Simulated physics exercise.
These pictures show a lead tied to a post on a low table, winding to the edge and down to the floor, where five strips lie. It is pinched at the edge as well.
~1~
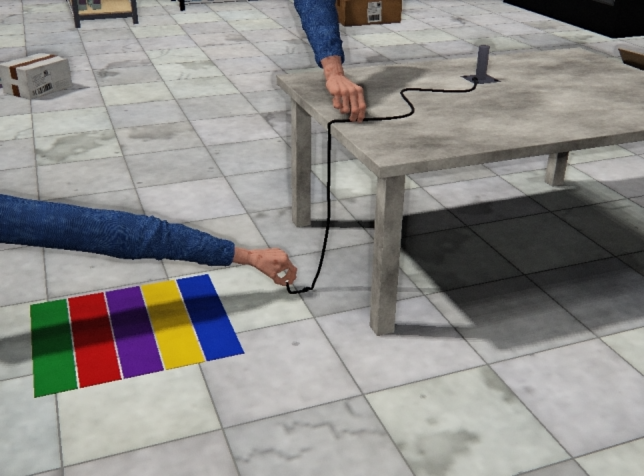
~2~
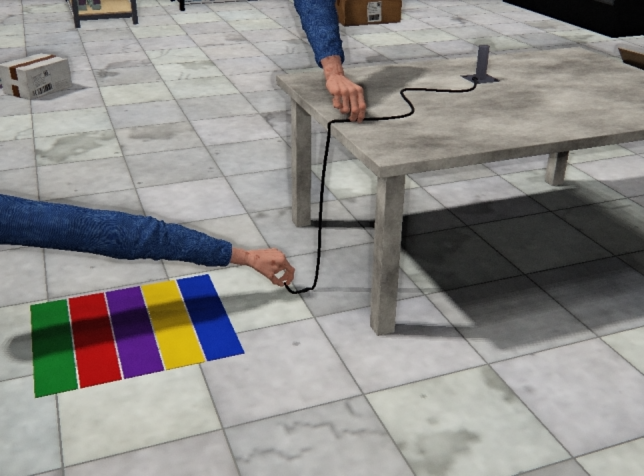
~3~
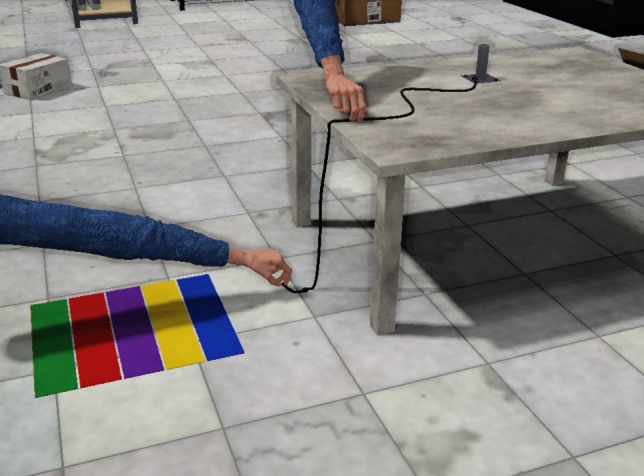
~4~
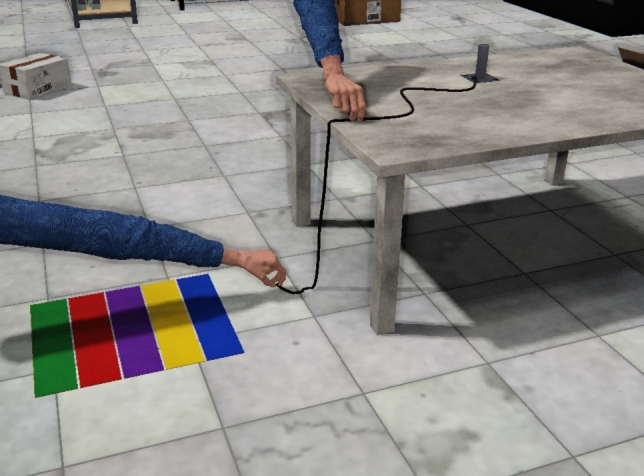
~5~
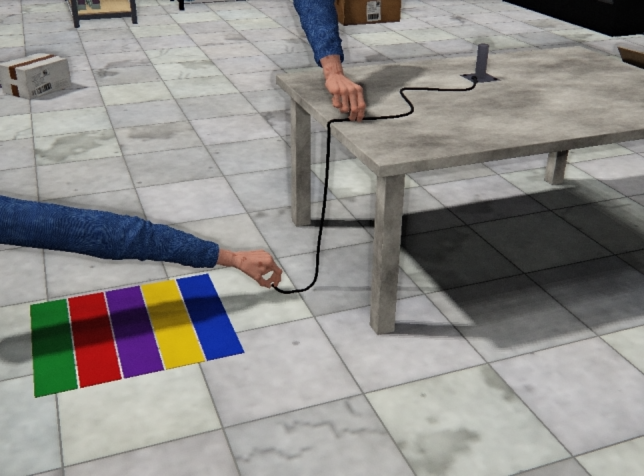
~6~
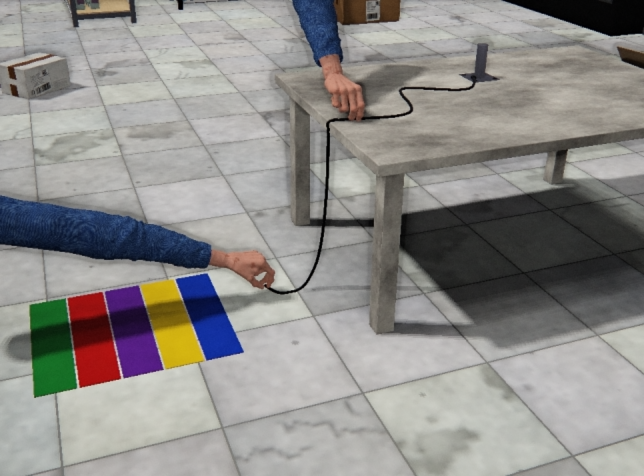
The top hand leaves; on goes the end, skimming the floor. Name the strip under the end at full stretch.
Over red.
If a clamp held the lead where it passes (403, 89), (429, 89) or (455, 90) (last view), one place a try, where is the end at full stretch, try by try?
The places are (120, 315), (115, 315) and (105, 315).
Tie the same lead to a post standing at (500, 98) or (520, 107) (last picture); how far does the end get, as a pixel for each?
About (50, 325) and (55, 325).
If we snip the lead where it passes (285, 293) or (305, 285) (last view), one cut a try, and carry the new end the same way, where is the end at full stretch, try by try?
The places are (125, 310) and (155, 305).
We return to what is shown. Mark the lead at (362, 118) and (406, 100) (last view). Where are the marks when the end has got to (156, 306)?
They go to (313, 151) and to (369, 104).
Soon after, end near (156, 306); over yellow.
After that, end near (113, 314); over purple.
At the stop, end near (86, 319); over red. The end stops over the red strip.
